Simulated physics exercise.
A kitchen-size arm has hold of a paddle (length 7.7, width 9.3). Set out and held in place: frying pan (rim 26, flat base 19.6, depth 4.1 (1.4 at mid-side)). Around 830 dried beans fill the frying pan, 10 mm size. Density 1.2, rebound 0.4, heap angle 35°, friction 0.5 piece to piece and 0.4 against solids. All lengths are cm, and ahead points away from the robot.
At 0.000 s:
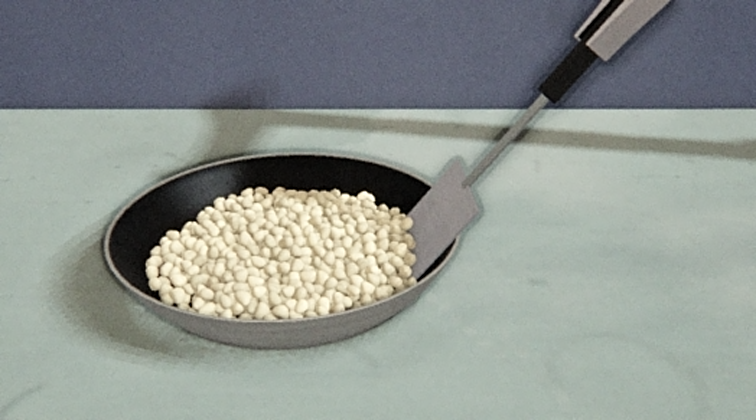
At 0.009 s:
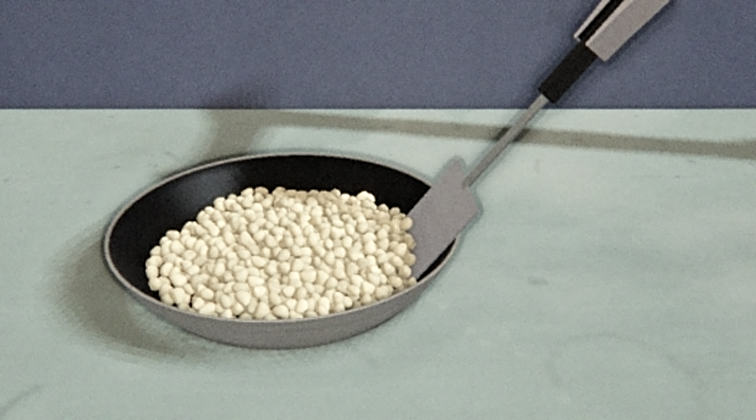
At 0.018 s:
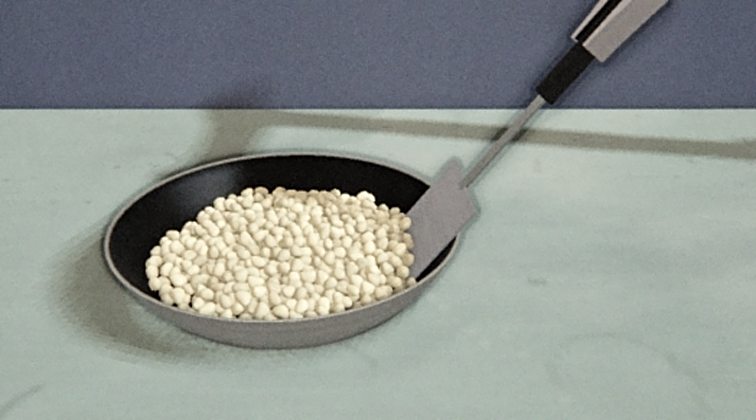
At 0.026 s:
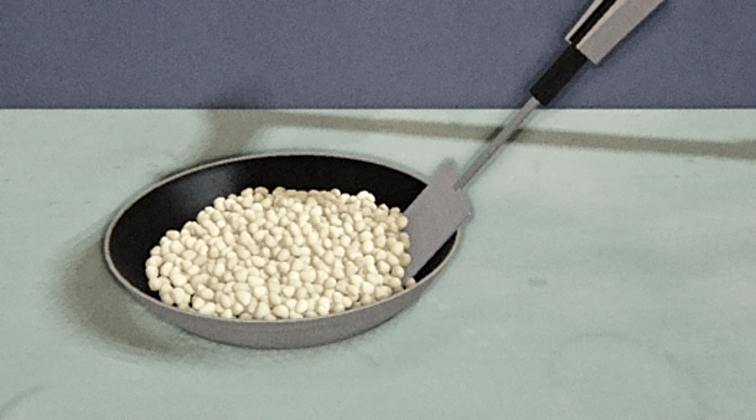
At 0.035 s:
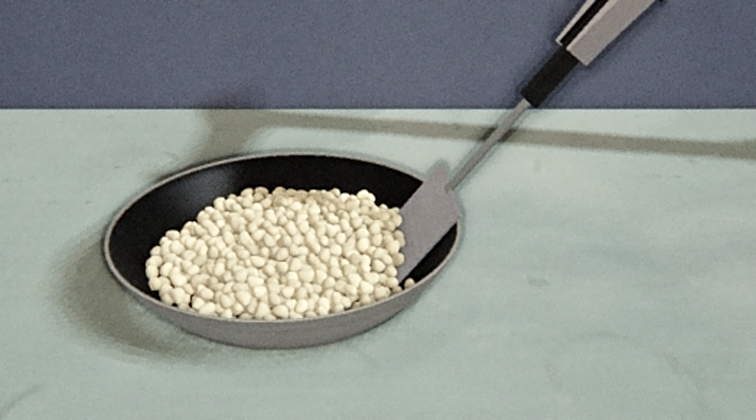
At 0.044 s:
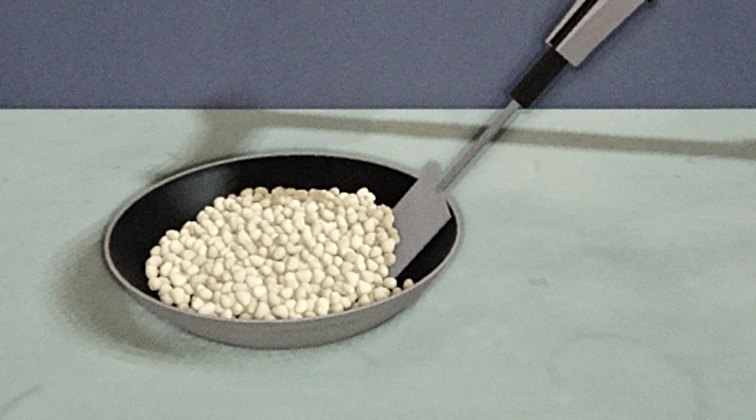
The clip opens on a dark frying pan heaped with pale dried beans on a light green surface, a gray paddle resting against the pan's right side. The paddle then slides slowly a short way left, pressing into the heap's right edge, while the pan stays still and most beans barely move.
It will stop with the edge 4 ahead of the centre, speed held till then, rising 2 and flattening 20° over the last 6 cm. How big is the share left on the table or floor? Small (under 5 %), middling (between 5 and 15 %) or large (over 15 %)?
On the table or floor the share is small, under 5 %.
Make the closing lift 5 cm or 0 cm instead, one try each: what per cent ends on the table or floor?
About 10 and 0 per cent.
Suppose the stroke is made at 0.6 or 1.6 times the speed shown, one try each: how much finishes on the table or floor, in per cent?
About 0 and 10 per cent.
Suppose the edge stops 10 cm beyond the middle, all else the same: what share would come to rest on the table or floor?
It would be near 35 per cent.
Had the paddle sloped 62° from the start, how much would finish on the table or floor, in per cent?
Then about 0 per cent.
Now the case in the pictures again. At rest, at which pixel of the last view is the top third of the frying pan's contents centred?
Near (190, 229).
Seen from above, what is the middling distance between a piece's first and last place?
Roughly 3 cm.
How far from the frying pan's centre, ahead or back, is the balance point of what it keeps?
Roughly 4.5 cm ahead.
By 0.09 s, sloping 53°, highest piece 5 above the table; 826 in the frying pan.
By 0.13 s, sloping 45°, highest piece 6 above the table; 826 in the frying pan.
By 0.36 s, sloping 33°, highest piece 5 above the table; 821 in the frying pan, 3 on the table or floor, 2 on the blade or in flight.
By 1.41 s, sloping 33°, highest piece 5 above the table; 821 in the frying pan, 5 on the table or floor.
Final count, 821 in the frying pan, 5 on the table or floor. That is 1 % on the table or floor.
